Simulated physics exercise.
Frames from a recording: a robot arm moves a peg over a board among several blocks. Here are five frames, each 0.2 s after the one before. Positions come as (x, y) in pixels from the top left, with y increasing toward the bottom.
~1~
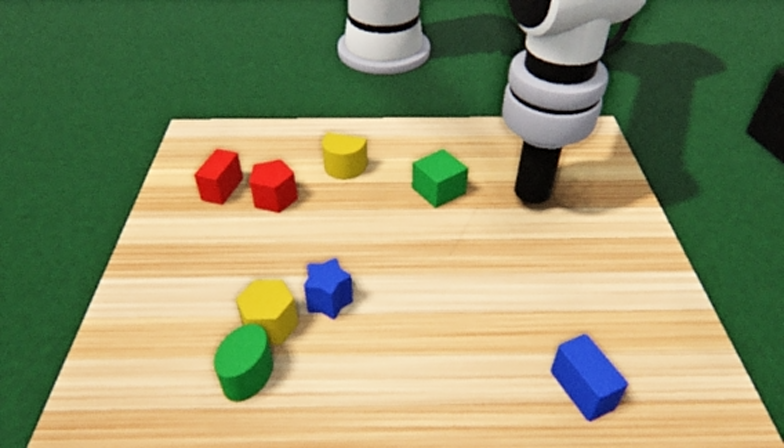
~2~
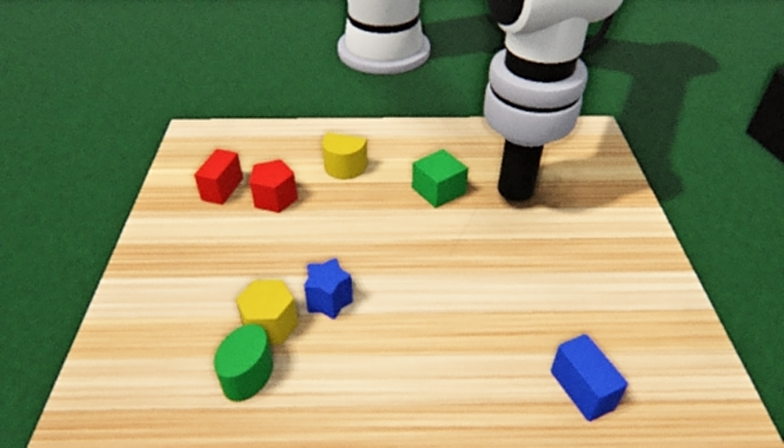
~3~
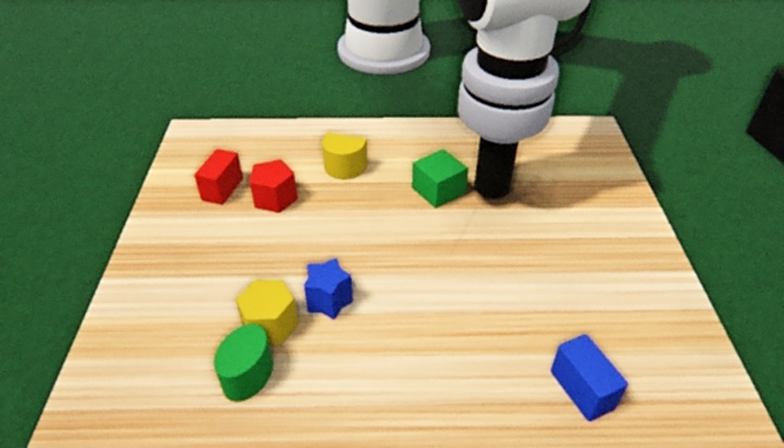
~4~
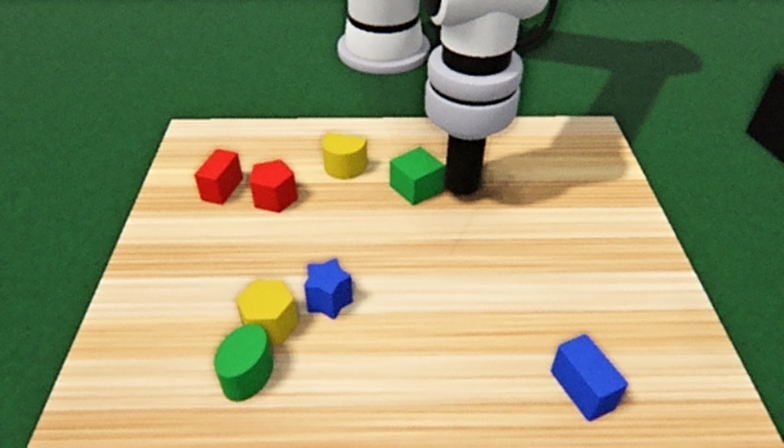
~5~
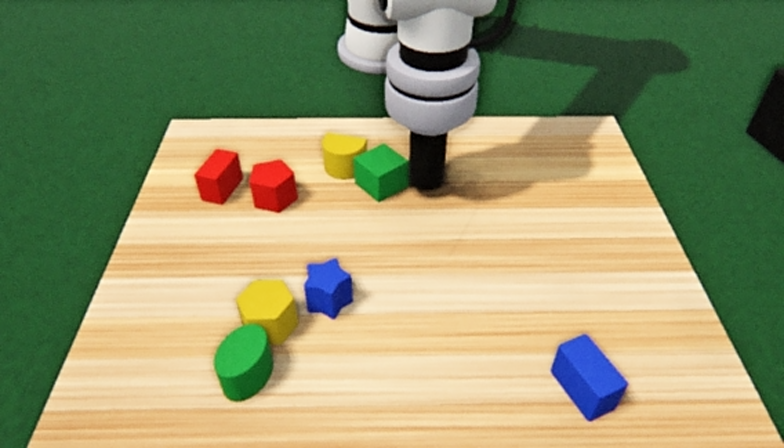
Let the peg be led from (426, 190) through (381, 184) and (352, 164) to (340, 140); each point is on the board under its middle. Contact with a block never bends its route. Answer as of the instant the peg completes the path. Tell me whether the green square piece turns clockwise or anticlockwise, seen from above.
Spin direction: Counter-clockwise.
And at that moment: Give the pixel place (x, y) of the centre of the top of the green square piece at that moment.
I predict (313, 148).
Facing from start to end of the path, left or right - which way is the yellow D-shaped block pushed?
The yellow D-shaped block goes left.
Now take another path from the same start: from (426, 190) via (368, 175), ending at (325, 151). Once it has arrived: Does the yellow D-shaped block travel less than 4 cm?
No - that is not the case.
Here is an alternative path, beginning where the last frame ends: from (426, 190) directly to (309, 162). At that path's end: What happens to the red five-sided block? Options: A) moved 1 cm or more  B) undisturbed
My pick is A.
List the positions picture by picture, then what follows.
The first picture shows peg's lower end at (532, 192); red five-sided block at (271, 172); yellow D-shaped block at (343, 143); green square piece at (441, 164).
The second picture shows peg at (515, 190); blocks still.
The third picture shows peg at (492, 187); blocks still.
The fourth picture shows peg at (462, 184); green square piece at (417, 162).
The fifth picture shows peg at (426, 179); red five-sided block at (271, 172); yellow D-shaped block at (343, 143); green square piece at (381, 159).
What follows on the original path. One third of the way, peg at (380, 174); yellow D-shaped block at (311, 135), turned 30° clockwise; green square piece at (335, 156).
Two thirds of the way, peg at (351, 153); yellow D-shaped block at (281, 129), turned 45° clockwise; green square piece at (313, 148), turned 55° anticlockwise.
At the end, peg at (339, 130); red five-sided block still; yellow D-shaped block at (281, 129), turned 45° clockwise; green square piece at (313, 148), turned 60° anticlockwise.
